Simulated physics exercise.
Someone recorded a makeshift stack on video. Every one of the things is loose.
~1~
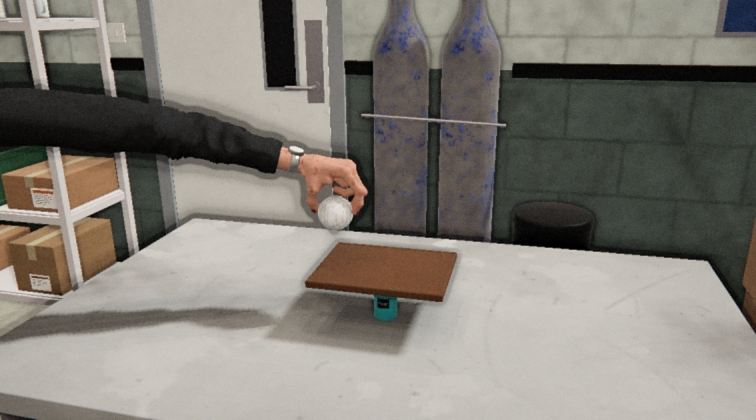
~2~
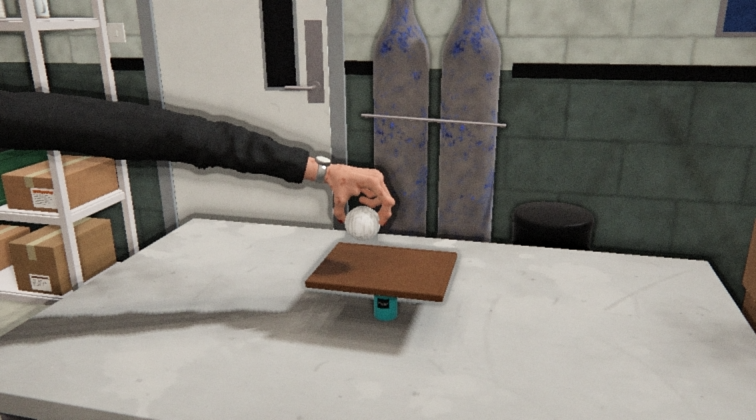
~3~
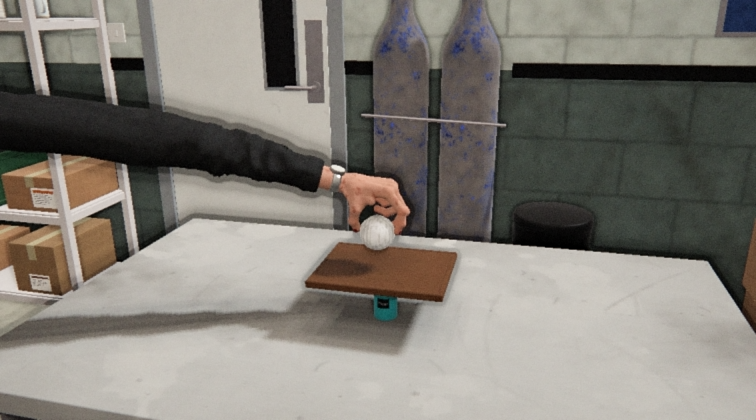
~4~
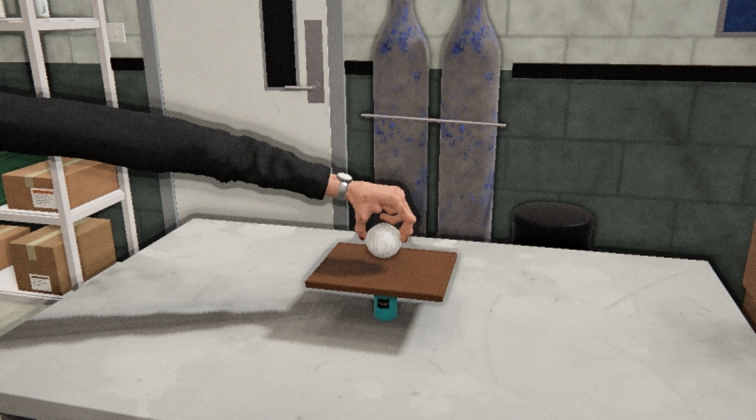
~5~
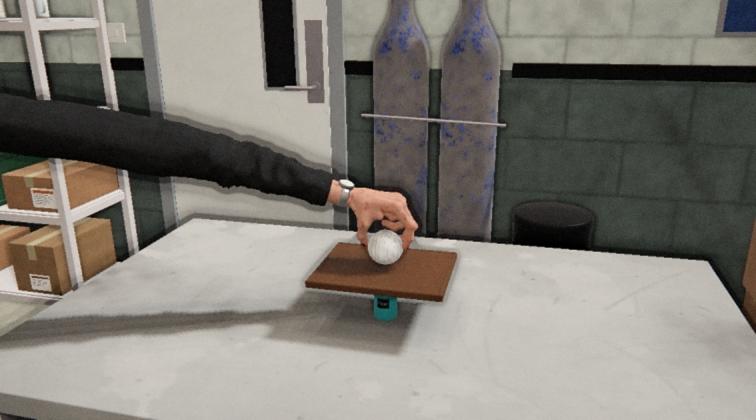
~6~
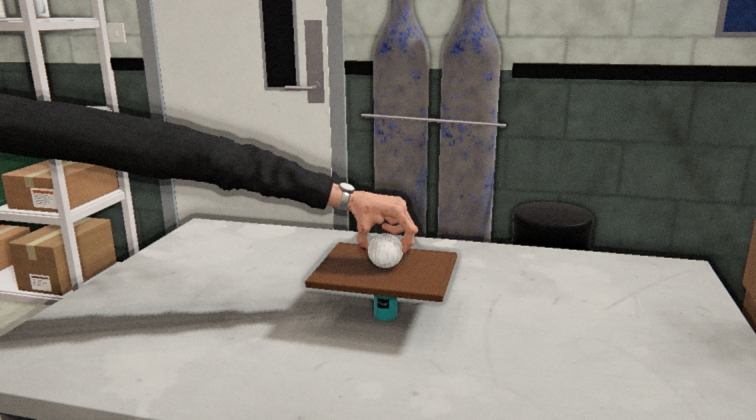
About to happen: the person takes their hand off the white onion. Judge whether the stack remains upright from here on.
The stack is left undisturbed.
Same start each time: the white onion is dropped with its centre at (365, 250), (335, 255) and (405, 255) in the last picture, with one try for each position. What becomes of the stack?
Case 1: Stable; case 2: Collapse; case 3: Stable.
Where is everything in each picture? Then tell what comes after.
In the first picture, coming down; white onion (336, 212).
In the second picture, coming down; white onion (362, 223).
In the third picture, coming down; white onion (377, 232).
In the fourth picture, coming down; white onion (384, 240).
In the fifth picture, coming down; white onion (386, 247).
In the sixth picture, in place under the hand; white onion (386, 250).
Then, 0.20 s past the last view, nothing moves.
Then, 0.60 s past the last view, white onion resting near (386, 251).
Finally, all 3 still in place. Final places as the last picture's camera would see them, white onion near (386, 251). The stack stays up.
